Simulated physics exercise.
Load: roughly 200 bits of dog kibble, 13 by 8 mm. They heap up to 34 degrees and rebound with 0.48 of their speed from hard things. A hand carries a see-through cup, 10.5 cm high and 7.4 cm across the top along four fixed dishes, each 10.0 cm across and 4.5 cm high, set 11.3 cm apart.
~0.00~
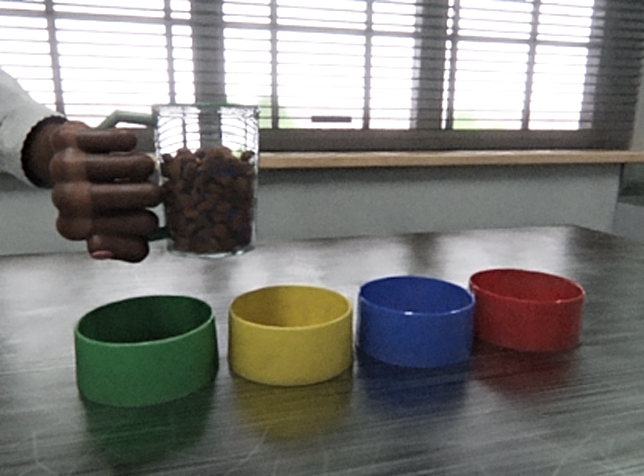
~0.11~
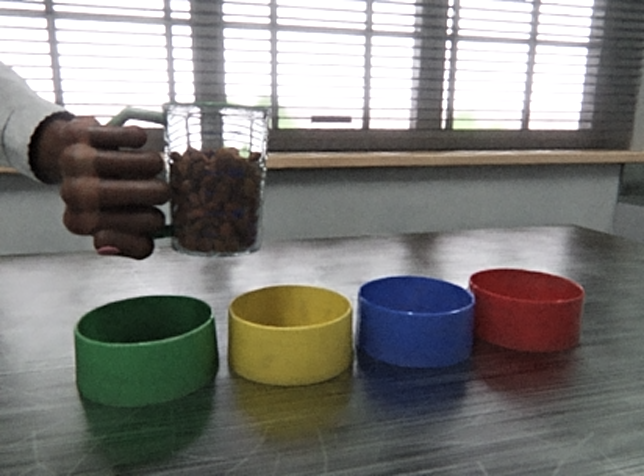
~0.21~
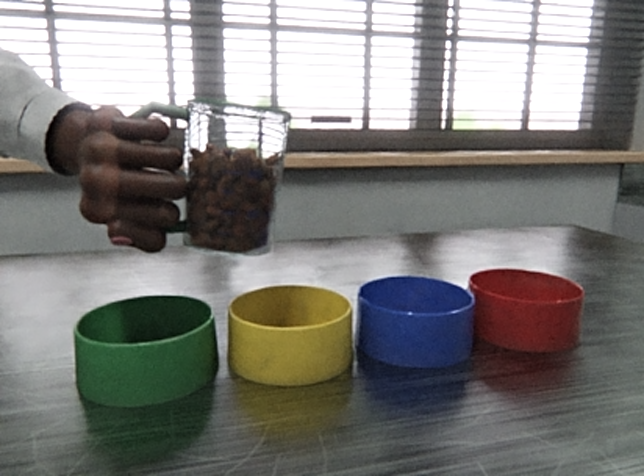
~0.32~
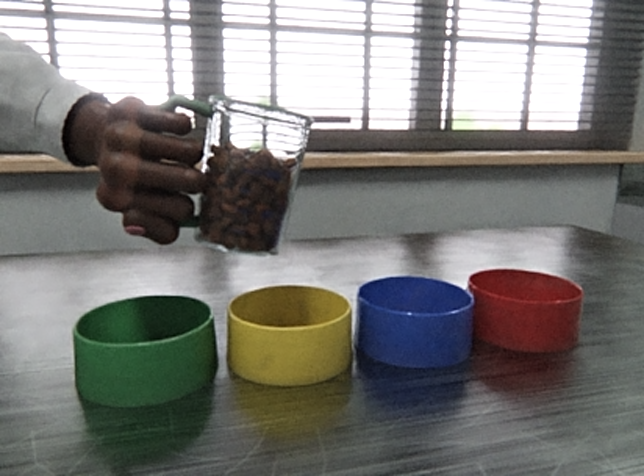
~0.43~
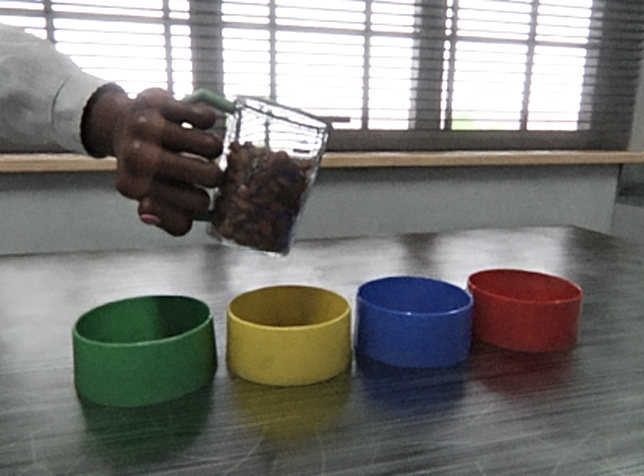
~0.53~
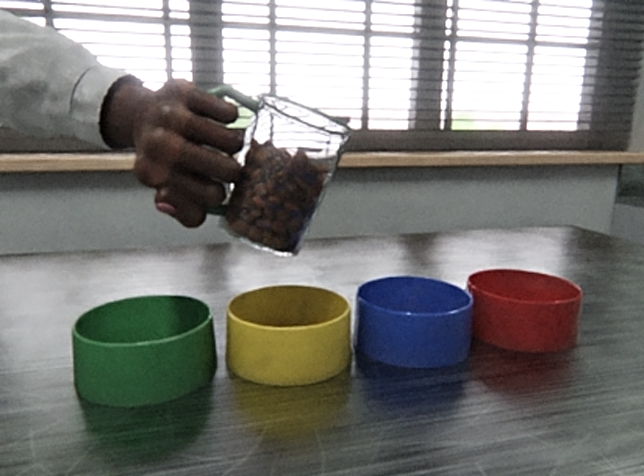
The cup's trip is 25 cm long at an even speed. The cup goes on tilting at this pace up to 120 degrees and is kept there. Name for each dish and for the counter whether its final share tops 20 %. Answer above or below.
Red dish: Above; blue dish: Below; green dish: Below; yellow dish: Below; on the counter: Below.
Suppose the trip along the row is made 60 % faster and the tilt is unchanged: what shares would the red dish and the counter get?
Red 90; counter 10.
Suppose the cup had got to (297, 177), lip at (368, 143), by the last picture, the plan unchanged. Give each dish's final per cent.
Red 90; blue 0; green 0; yellow 0.
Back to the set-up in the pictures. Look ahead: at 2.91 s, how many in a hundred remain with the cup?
Some 20 per cent of the load.
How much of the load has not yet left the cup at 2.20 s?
Some 100 per cent of the load.
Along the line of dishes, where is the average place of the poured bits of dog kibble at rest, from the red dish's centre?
Some 2 cm to the right.
After 1.54 s, tilt 67 degrees; cup holds 100 %.
After 2.20 s, tilt 97 degrees; cup holds 100 %.
After 2.91 s, tilt 120 degrees; cup holds 20 %, red 75 %.
At rest (3.9 s), red 95 %, blue 0 %, green 0 %, yellow 0 %, counter 5 %.
